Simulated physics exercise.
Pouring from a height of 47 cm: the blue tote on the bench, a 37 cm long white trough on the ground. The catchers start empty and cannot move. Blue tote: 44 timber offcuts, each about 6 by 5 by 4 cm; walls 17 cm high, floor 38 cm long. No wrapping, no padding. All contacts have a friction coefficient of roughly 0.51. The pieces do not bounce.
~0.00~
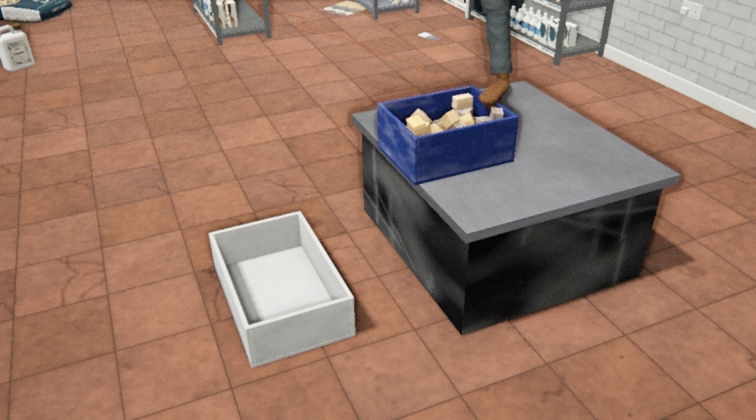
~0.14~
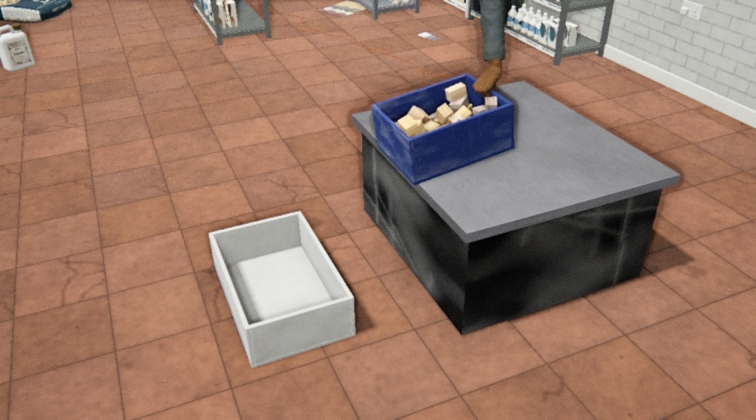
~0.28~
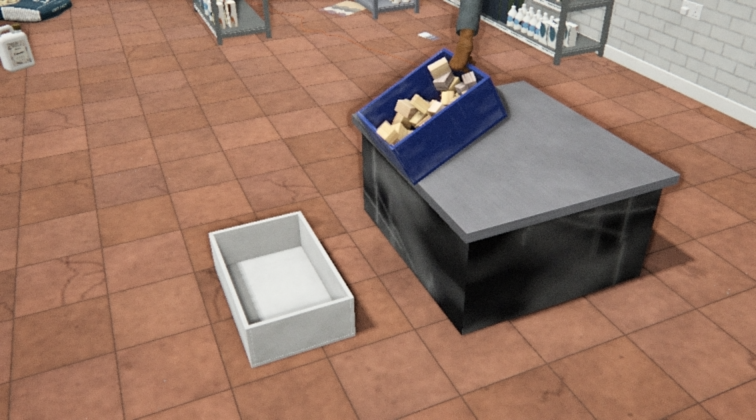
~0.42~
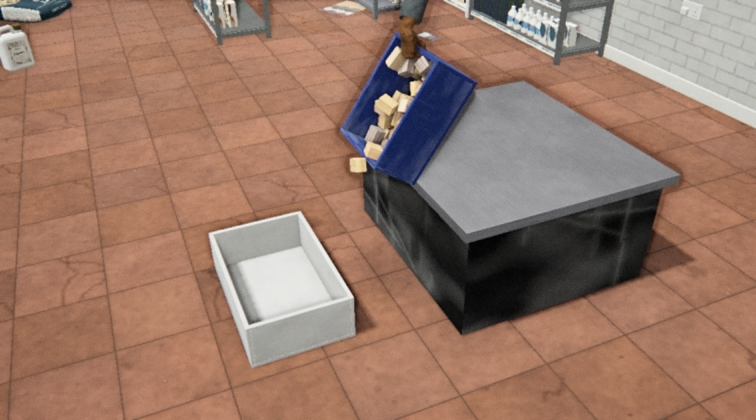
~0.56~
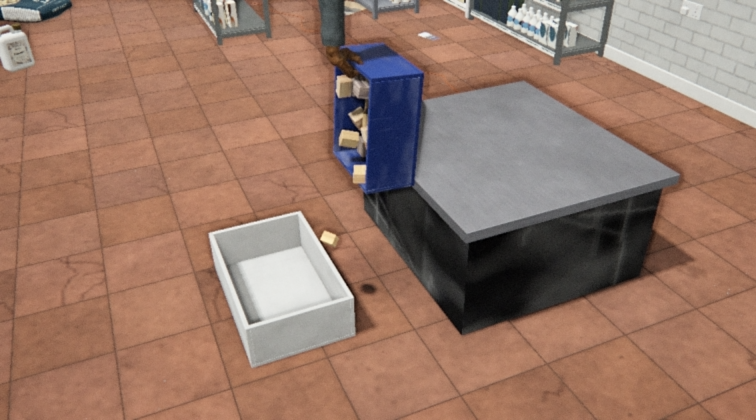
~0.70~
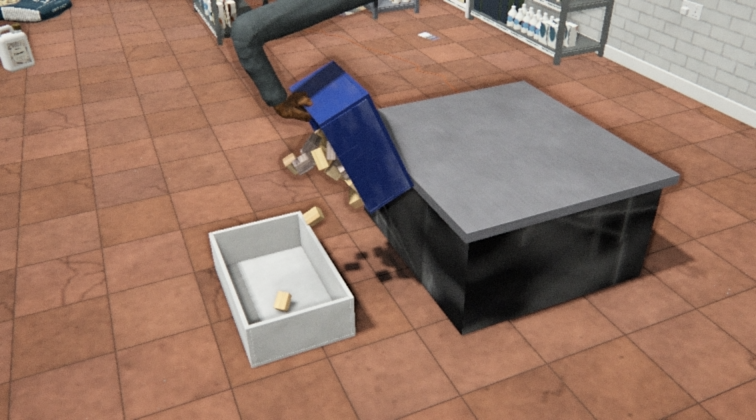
A blue tote full of small pale wooden blocks sits on a grey-topped black bench at right, gripped at its far side by a brown-gloved hand, in a room with terracotta tiles seen from above by a still camera. A white trough rests on the floor at left, with shelves of bottles behind. The hand tilts the tote leftward past upright over the bench's edge, and blocks tumble out, one into the trough.
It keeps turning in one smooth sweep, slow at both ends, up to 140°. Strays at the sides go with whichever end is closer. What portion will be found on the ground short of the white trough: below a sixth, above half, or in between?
In the end from a sixth to a half of them are on the ground short of the white trough.
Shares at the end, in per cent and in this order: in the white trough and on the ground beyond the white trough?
About 60 and 0 per cent.
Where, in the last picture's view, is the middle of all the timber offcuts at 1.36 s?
Around (299, 283).
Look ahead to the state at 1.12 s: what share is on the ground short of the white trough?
About 30 per cent.
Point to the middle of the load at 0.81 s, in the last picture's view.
Near (331, 200).
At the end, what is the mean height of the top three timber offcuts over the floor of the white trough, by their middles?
Roughly 11 cm.
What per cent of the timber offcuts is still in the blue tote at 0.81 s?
Some 40 per cent.
After 0.81 s, tilt 130°; 17 still in the blue tote, 3 in the white trough and 24 in the air.
After 0.94 s, tilt 140°; 5 still in the blue tote, 23 in the white trough, 4 on the ground short of the white trough and 12 in the air.
After 1.12 s, tilt 140°; 27 in the white trough, 14 on the ground short of the white trough and 3 in the air.
When it is over (at 1.36 s), 27 in the white trough and 17 on the ground short of the white trough. Asked share, 17 of 44, 39 per cent.
